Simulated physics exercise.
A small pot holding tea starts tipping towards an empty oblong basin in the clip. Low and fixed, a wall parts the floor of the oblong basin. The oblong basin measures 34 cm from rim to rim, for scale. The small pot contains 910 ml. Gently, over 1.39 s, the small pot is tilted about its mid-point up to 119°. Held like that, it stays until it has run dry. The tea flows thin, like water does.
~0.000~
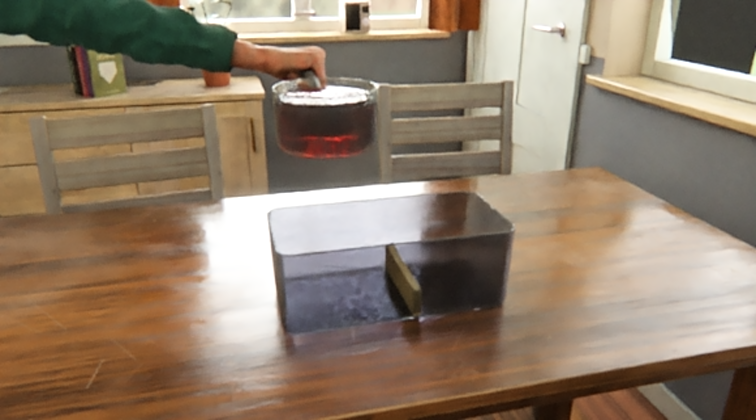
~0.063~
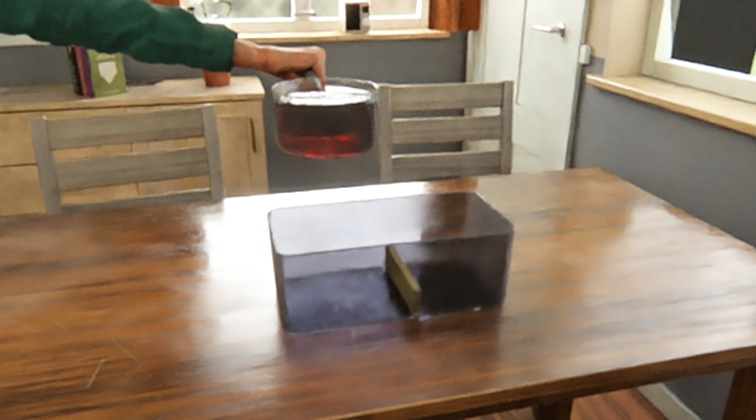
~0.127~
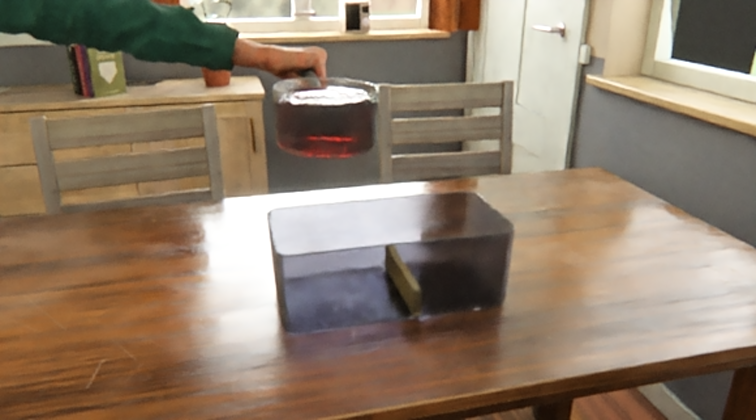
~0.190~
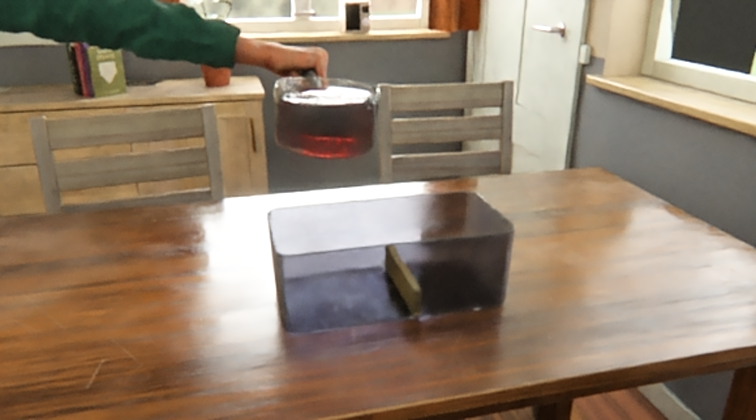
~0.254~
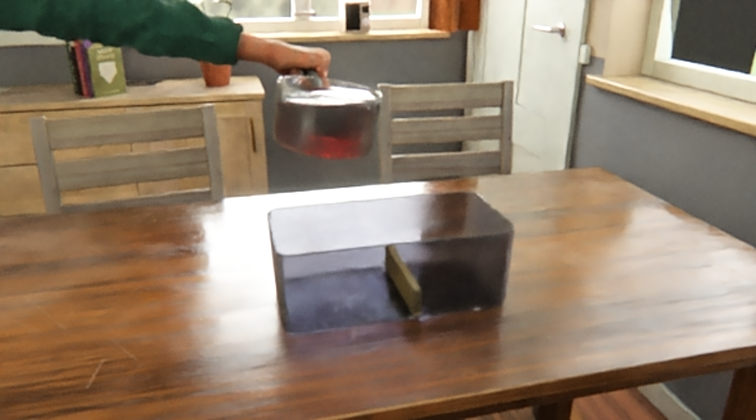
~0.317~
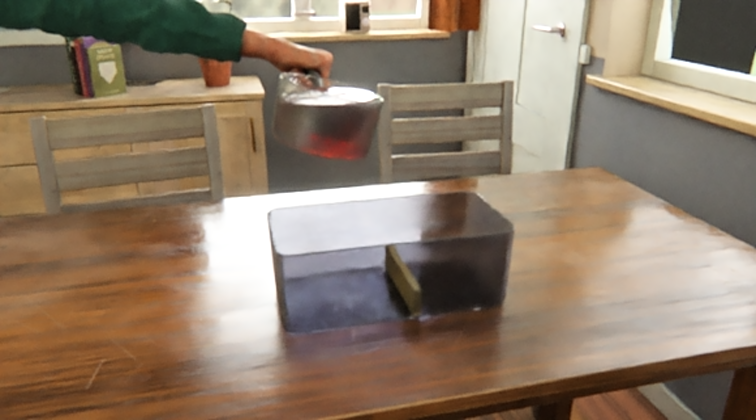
The video shows a hand in a green sleeve holding a small clear pot of red tea above an empty oblong basin with a low dividing wall on a wooden table, then gradually tilting the pot slightly to the right.
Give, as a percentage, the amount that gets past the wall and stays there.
Past the wall: About 76 %.
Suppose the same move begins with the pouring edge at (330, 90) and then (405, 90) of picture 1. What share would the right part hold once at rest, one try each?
30 in a hundred, followed by 90 in a hundred.
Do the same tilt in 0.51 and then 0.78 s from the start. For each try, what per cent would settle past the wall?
Try 1: 45 %; try 2: 70 %.
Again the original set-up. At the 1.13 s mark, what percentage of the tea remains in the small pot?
Remaining share: Approx. 5 %.
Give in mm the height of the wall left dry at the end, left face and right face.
I'd say some 36 mm on the left and some 12 mm on the right.
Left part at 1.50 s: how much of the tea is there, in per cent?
The left part holds close to 24 per cent.
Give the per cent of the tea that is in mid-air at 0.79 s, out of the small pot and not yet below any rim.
I'd put it at about 32 percent.
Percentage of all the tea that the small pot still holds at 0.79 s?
Close to 48 in a hundred.
Then, 0.79 s in, the tilt is 72° and 48 per cent is still to pour, 1 is left of the wall and 19 right of it.
Then, 1.13 s in, the tilt is 109° and 5 per cent is still to pour, 12 is left of the wall and 75 right of it.
Then, 1.50 s in, the tilt is 119° and 0 per cent is still to pour, 24 is left of the wall and 76 right of it.
Then, 1.89 s in, the tilt is 119° and 0 per cent is still to pour, 24 is left of the wall and 76 right of it.
Finally, 24 per cent lies left of the wall, 76 right of it and 0 outside.
